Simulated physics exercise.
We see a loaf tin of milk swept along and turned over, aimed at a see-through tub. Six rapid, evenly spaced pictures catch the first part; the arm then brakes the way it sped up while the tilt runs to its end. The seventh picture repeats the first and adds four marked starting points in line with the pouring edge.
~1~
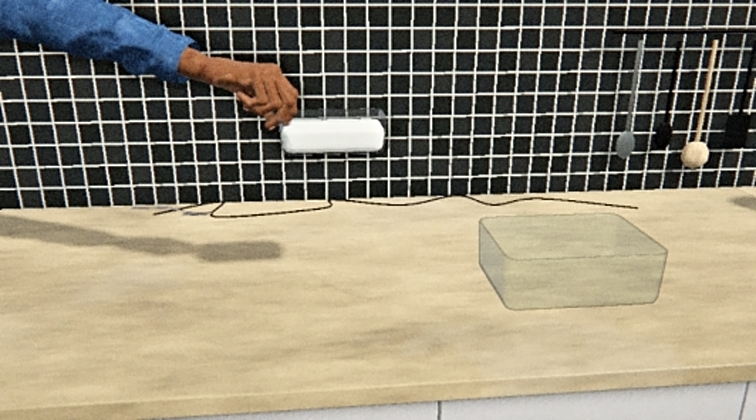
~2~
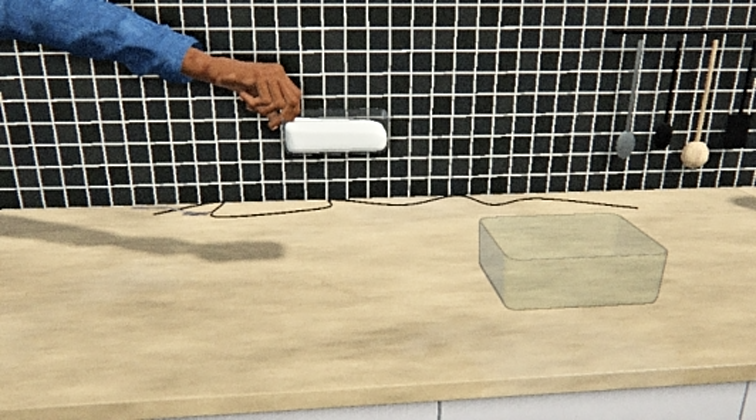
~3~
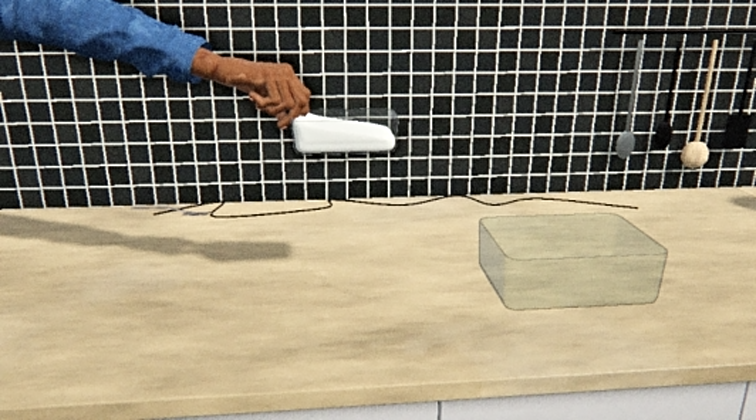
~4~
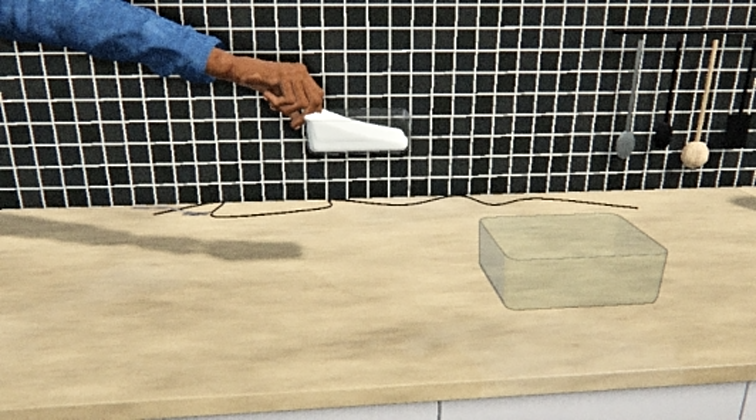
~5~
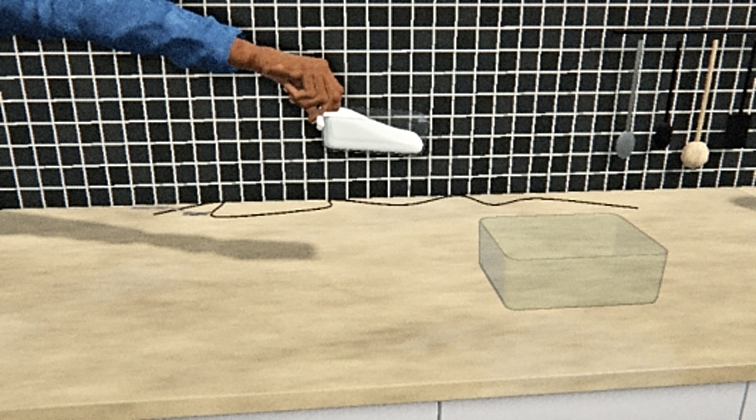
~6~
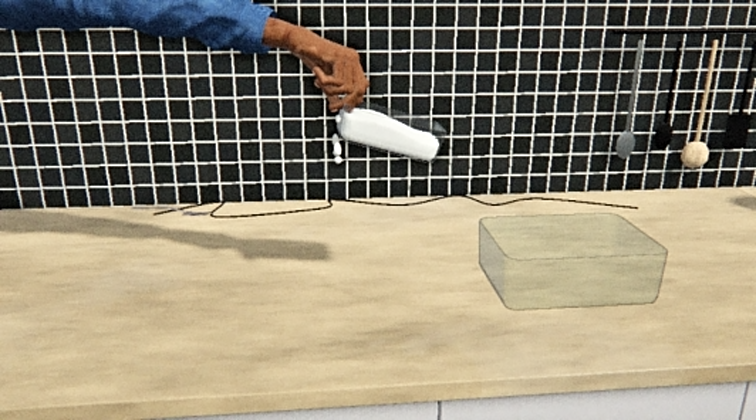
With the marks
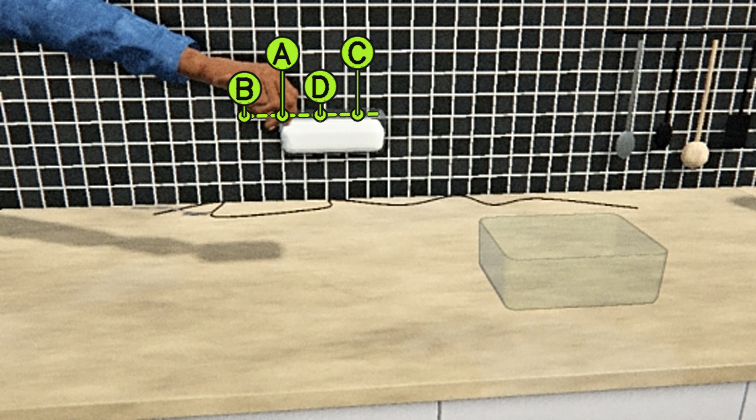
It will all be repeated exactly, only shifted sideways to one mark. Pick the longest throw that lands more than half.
Place C just does it.
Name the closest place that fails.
Place D.
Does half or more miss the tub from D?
Yes.
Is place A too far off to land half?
Yes, it does.
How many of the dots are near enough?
One.
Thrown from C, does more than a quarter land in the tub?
Yes.
In lime, A at (282, 115); B at (244, 116); C at (357, 114); D at (320, 114).
If A is chosen, about 0 % lands in the tub, 100 % falls short.
If B is chosen, about 0 % lands in the tub, 100 % falls short.
If C is chosen, about 69 % lands in the tub, 26 % falls short and 5 % goes beside or beyond.
If D is chosen, about 16 % lands in the tub, 80 % falls short and 4 % goes beside or beyond.
